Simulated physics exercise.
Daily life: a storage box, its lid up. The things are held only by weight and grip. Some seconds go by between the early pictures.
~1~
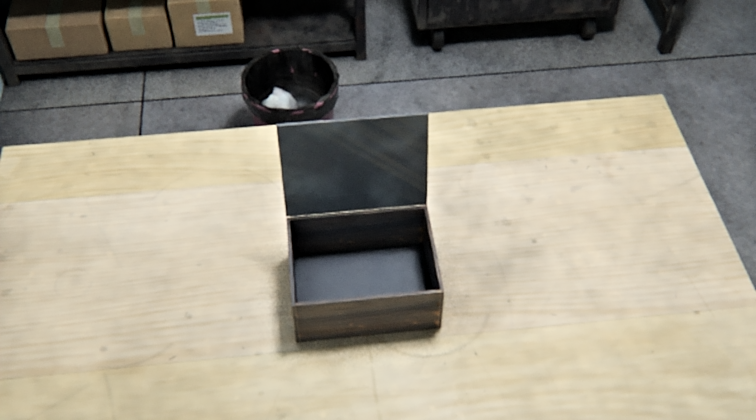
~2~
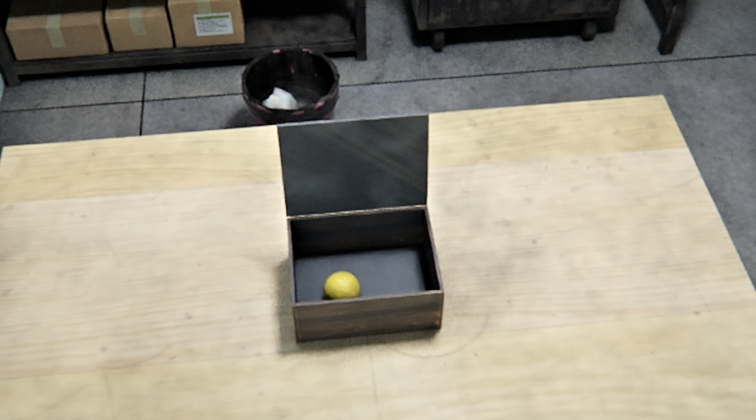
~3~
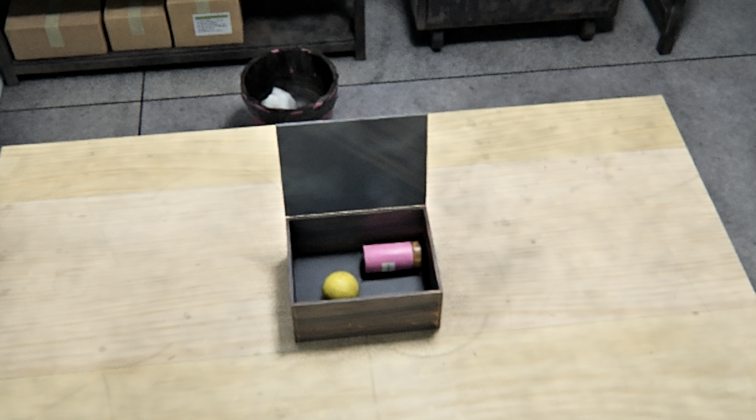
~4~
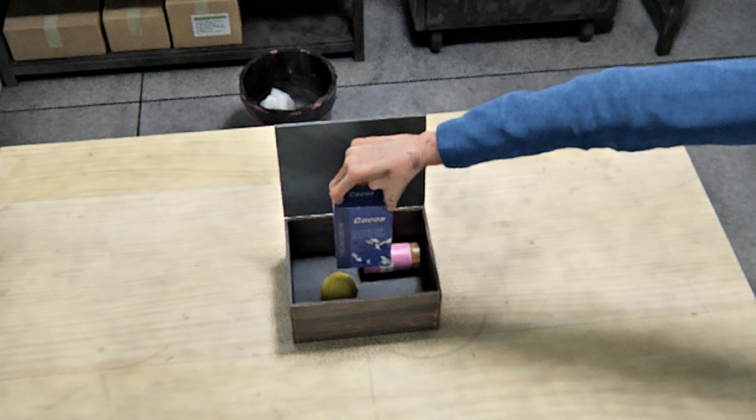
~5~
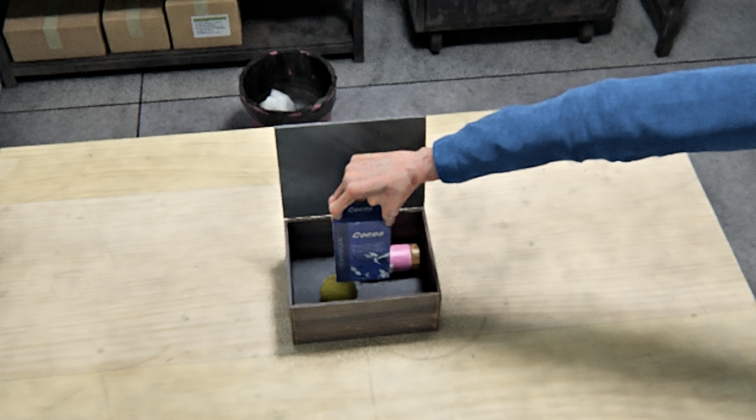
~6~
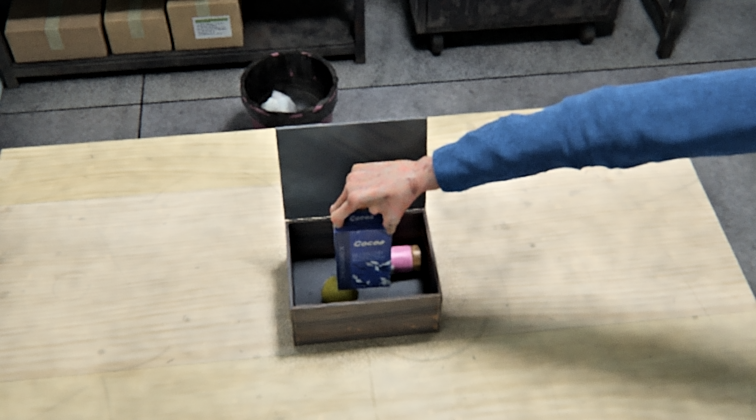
On a pale wooden table, an open storage box sits empty, then holds a yellow ball-like item, and then a pink shaker as well. A blue-sleeved arm reaches in from the right, holding a blue packet over the box, and lowers it slightly into place beside them, the hand still on it.
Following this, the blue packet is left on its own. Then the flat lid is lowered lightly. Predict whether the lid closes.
The lid makes it down.
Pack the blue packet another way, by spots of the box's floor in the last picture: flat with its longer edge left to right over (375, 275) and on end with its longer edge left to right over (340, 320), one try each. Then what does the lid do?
First, the lid does shut; second, the lid won't shut.
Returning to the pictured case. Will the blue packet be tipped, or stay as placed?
The blue packet ends up leaning.
Then, 0.30 s past the last view, blue packet on its side near (378, 274); yellow lemon displaced a little.
Then, 1.30 s past the last view, lid 78° above the rim; blue packet on its side near (385, 285); yellow lemon displaced a little.
Then, 1.80 s past the last view, lid 45° above the rim; blue packet on its side near (385, 285); yellow lemon displaced a little.
Then, 2.20 s past the last view, lid 12° above the rim; blue packet on its side near (385, 285); yellow lemon displaced a little.
Finally, lid shut; down or leaning hard in the box, blue packet; the other 2 still in place. Final places as the last picture's camera would see them, blue packet near (385, 285).
